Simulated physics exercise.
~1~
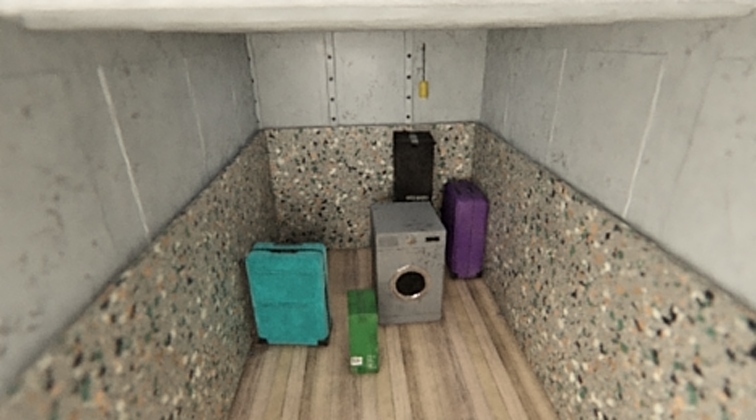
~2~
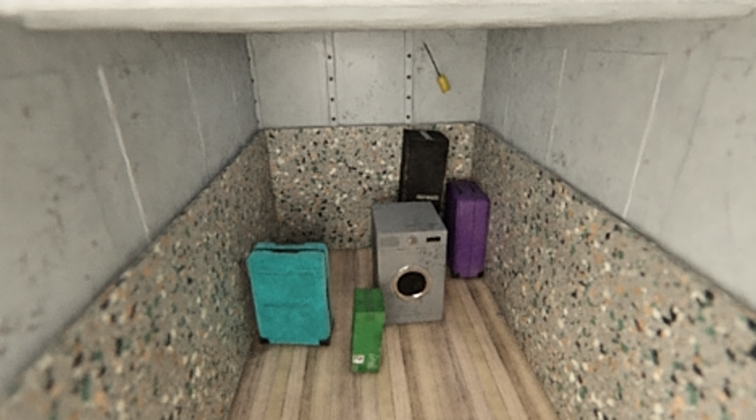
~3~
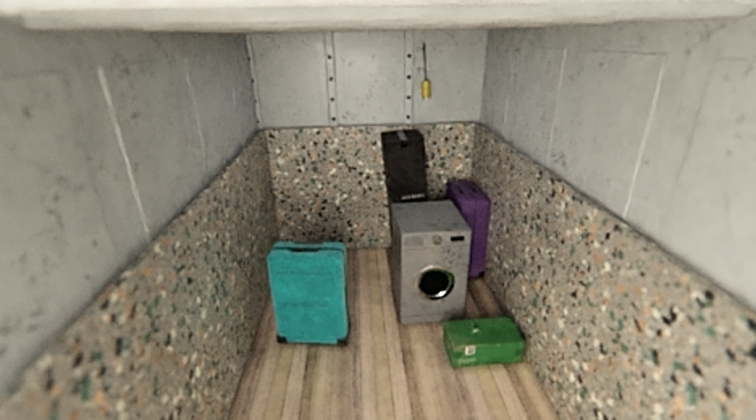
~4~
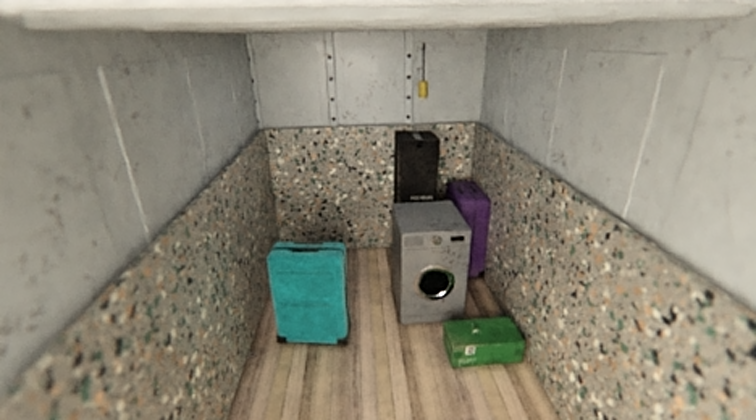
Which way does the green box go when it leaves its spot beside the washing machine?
It moves to the right and ends up lying on its side near the right-hand wall.
